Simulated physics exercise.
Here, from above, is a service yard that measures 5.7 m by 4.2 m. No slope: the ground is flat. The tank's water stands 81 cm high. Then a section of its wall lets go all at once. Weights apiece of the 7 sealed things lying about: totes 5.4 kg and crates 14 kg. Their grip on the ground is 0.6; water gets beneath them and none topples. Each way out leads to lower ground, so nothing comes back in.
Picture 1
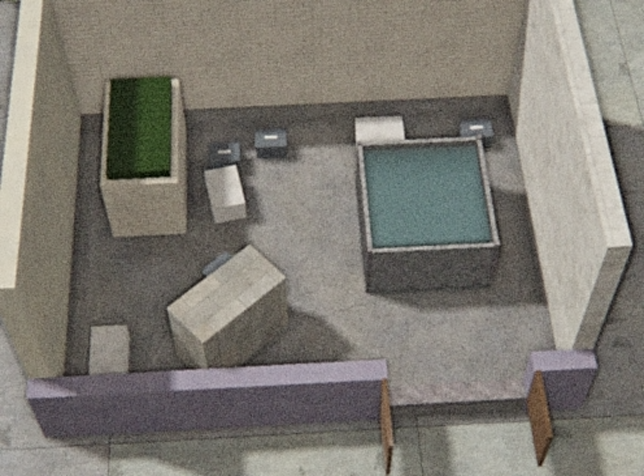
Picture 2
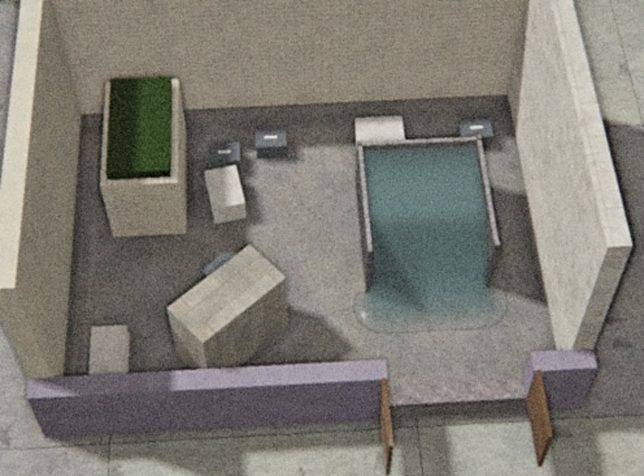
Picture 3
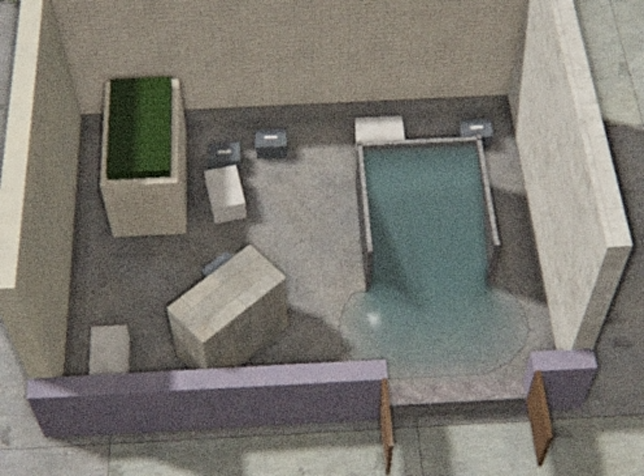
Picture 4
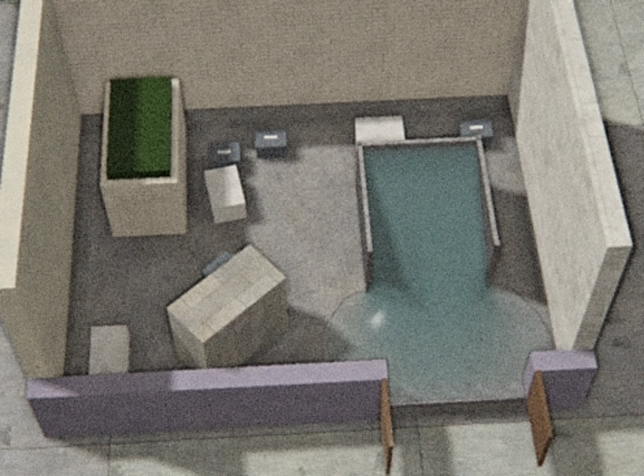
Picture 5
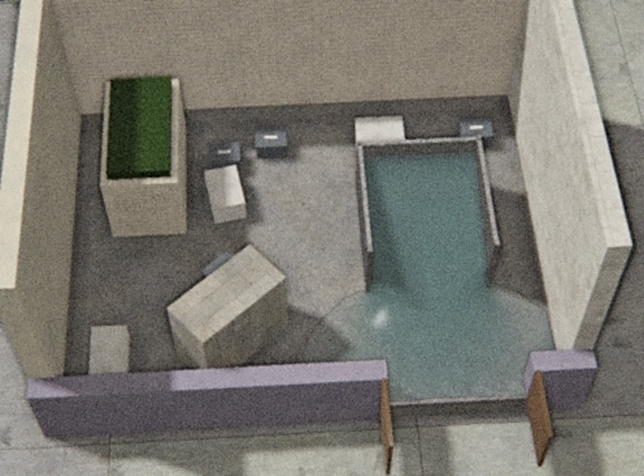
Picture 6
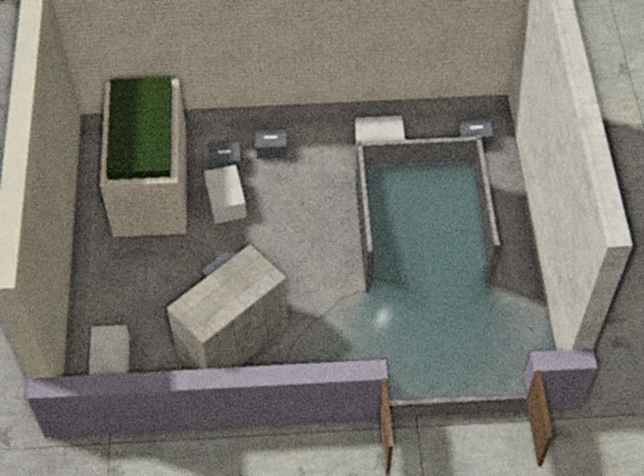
Water poured out of the open front of a square tank and spread across the gray floor to the gap in the low purple wall, while the boxes around the walled yard stayed put.
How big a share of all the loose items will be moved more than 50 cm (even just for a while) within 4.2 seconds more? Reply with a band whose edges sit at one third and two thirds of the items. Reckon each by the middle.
Band: Under one third.
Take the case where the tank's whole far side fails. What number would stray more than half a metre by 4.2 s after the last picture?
Then it comes to 5 of them.
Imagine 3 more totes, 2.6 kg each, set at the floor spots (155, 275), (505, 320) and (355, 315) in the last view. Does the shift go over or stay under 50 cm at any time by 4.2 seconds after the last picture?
Check, in order - not exceeded, exceeded, exceeded.
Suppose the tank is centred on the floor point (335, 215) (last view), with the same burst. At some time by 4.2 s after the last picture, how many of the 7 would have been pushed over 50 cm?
Then 2 of them would.
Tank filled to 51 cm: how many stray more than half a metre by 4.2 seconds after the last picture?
So the tally would be 0.
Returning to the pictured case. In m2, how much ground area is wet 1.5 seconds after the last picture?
Roughly 8.5 m2 of it is wet.
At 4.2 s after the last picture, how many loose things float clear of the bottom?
That would be 0 of them.
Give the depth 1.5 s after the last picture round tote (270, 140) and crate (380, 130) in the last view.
About 0 and 0 cm.
Then, 0.4 s after the last picture 0 of 7 are over 50 cm from their spots; 0 afloat.
Then, 1.5 s after the last picture 0 of 7 are over 50 cm from their spots; 0 afloat.
Then, 2.8 s after the last picture 0 of 7 are over 50 cm from their spots; 0 afloat.
Then, 4.2 s after the last picture 0 of 7 are over 50 cm from their spots, and 0 have been at some point; 0 afloat.
